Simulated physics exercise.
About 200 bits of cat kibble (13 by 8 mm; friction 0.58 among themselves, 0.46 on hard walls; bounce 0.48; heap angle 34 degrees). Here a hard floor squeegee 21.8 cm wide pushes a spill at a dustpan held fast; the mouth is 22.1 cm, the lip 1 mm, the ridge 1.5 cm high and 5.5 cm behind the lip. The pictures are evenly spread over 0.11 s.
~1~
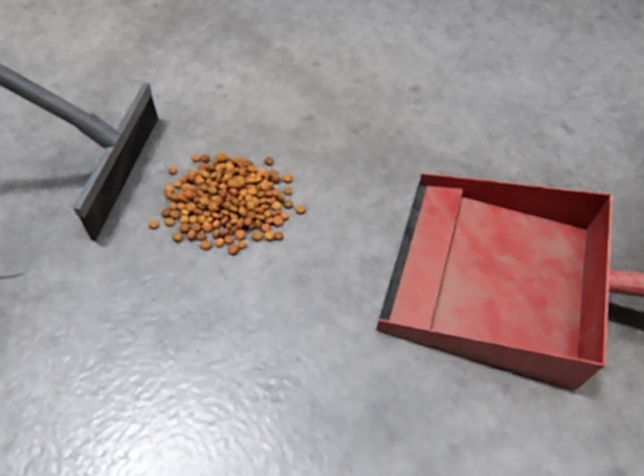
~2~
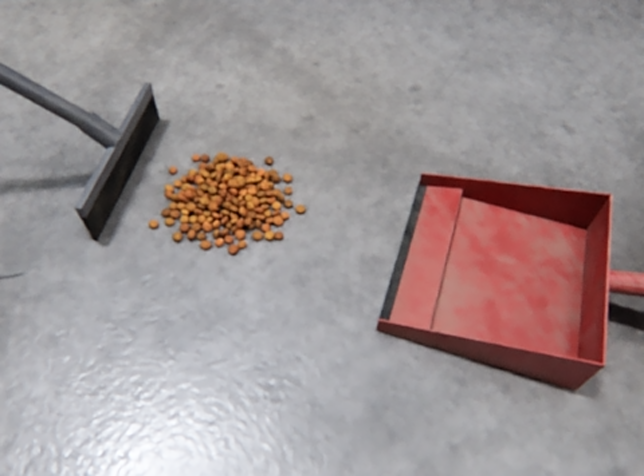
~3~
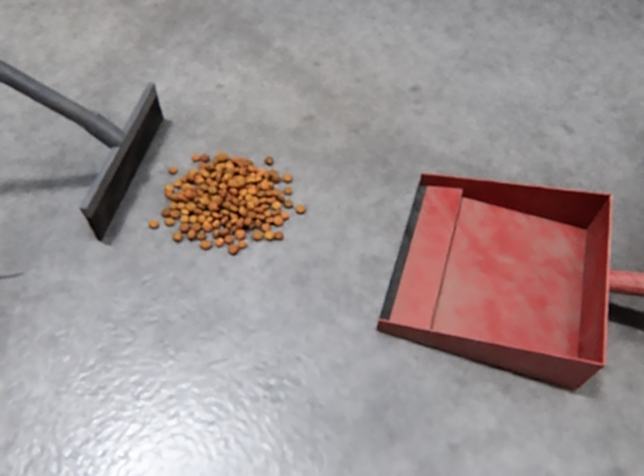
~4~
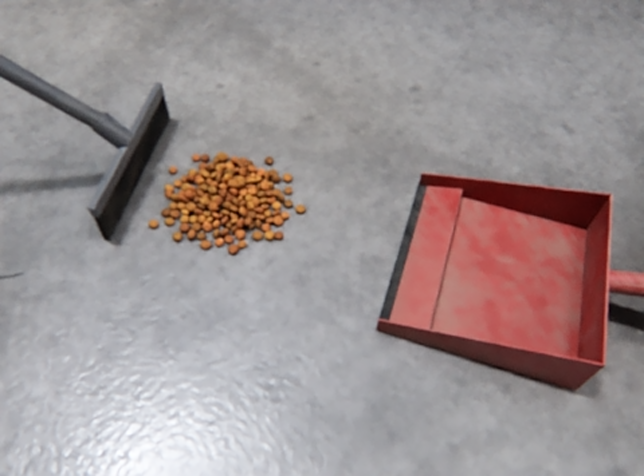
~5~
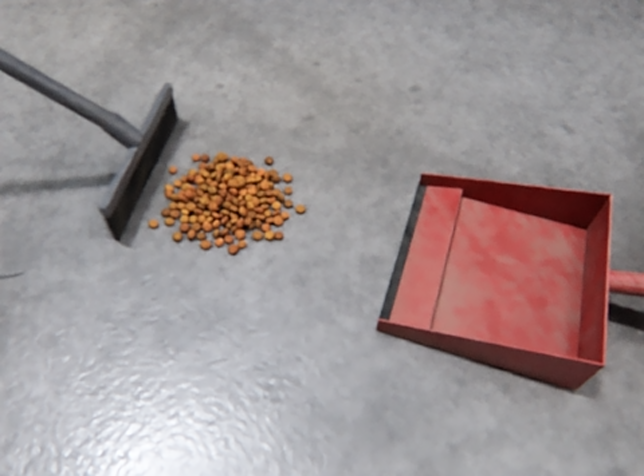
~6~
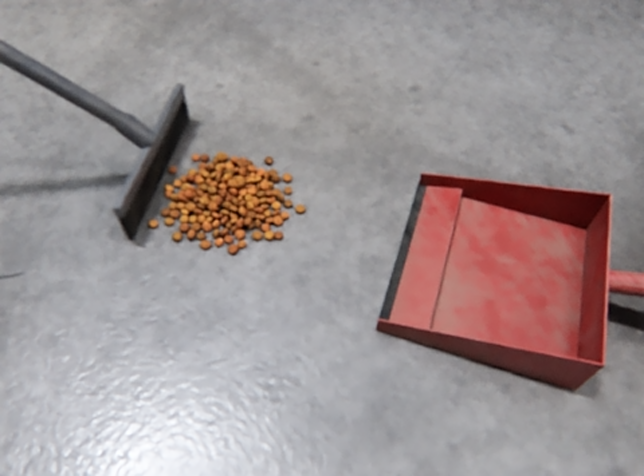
Red dustpan resting on a grey floor while a dark squeegee slides slowly right to the edge of a brown kibble pile.
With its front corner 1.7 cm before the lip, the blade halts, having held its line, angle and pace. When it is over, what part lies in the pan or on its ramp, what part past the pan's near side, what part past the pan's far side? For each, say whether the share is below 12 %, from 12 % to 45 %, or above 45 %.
In the pan or on its ramp: Medium; past the pan's near side: Low; past the pan's far side: Medium.
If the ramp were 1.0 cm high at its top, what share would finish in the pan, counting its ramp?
Estimate: About 30 in a hundred.
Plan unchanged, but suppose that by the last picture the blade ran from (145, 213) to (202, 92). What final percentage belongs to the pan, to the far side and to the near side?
Final per cent - pan 50, far 25, near 5.
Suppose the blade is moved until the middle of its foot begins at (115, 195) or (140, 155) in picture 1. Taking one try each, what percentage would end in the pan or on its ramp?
Close to 35 in a hundred, then close to 25 in a hundred.
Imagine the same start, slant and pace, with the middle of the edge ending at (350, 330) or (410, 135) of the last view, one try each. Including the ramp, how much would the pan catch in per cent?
Close to 15 and 5 percent, in that order.
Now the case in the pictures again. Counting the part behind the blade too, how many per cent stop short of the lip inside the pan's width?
About 45 per cent.
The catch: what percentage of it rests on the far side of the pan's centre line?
About 90 %.
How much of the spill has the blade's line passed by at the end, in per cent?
Roughly 20 per cent of it.
Then, 0.20 s after the last picture, middle of the blade 18 cm from the lip; 0 % over the lip, far side 5 %, near side 0 %.
Then, 0.34 s after the last picture, middle of the blade 8 cm from the lip; 0 % over the lip, far side 20 %, near side 0 %.
Then, 0.60 s after the last picture, middle of the blade 3 cm from the lip; 30 % over the lip, far side 25 %, near side 0 %.
In the end, pan 30 %, near side 0 %, far side 25 %, in front of the lip or behind the blade 45 %.
